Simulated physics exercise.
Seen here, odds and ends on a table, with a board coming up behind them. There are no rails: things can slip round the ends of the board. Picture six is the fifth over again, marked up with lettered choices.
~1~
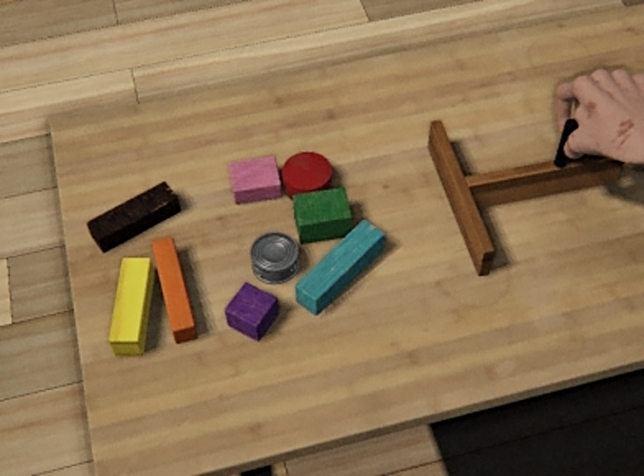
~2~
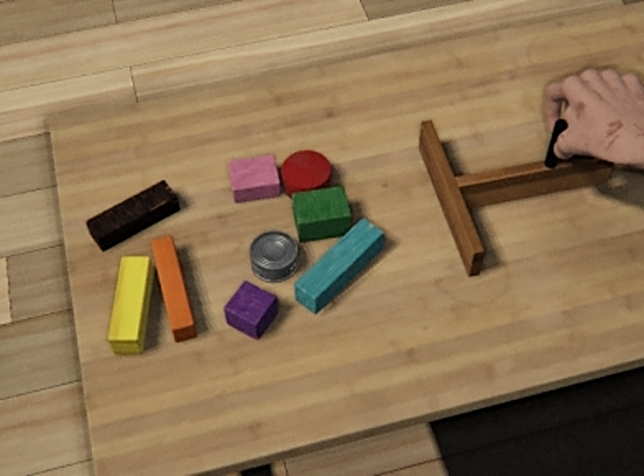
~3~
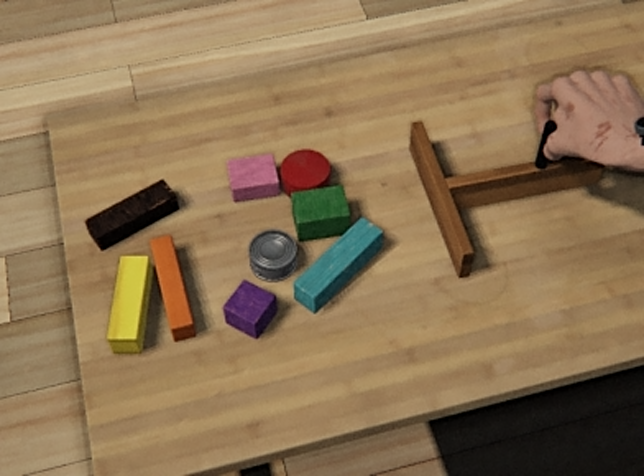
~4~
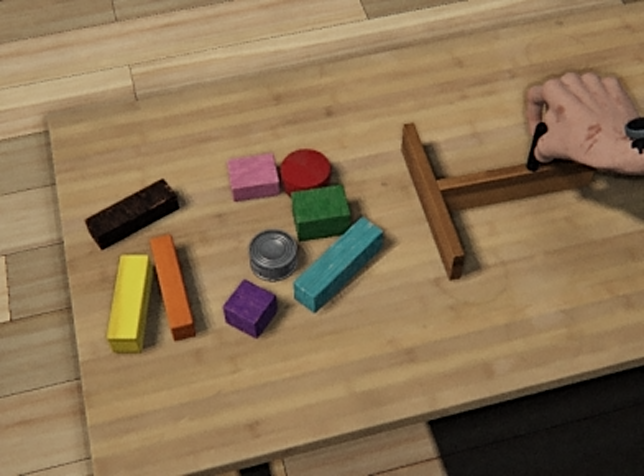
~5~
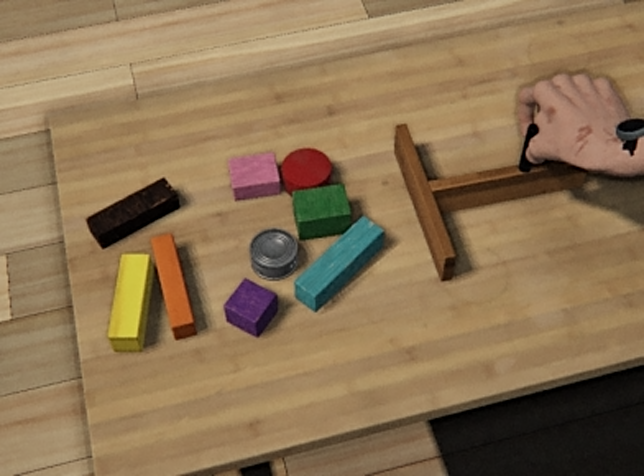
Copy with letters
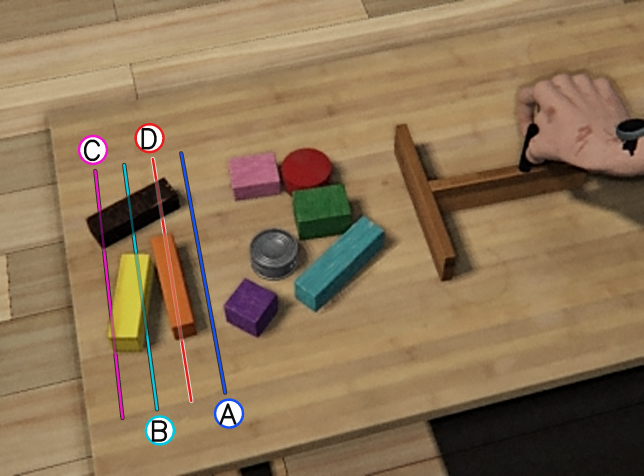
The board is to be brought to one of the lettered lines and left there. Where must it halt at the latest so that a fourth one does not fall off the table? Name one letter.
Up to line B.
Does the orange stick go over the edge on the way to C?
Yes.
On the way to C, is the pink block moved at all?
Yes.
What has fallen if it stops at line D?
The yellow stick goes over.
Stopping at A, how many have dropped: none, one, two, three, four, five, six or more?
In all, none.
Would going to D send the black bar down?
No.
On the marked copy, A at (201, 262); B at (139, 276); C at (108, 283); D at (170, 269).
Following B. Soon after the start, board (325, 209); turquoise bar (298, 284); pink block (232, 178).
Later, board (220, 232); yellow stick (109, 309); black bar (112, 218).
In the end, board (138, 250); orange stick over the edge; yellow stick over the edge; two fallen.
As for the rest, A is within the limit but short; C drops five; D is within the limit but short.
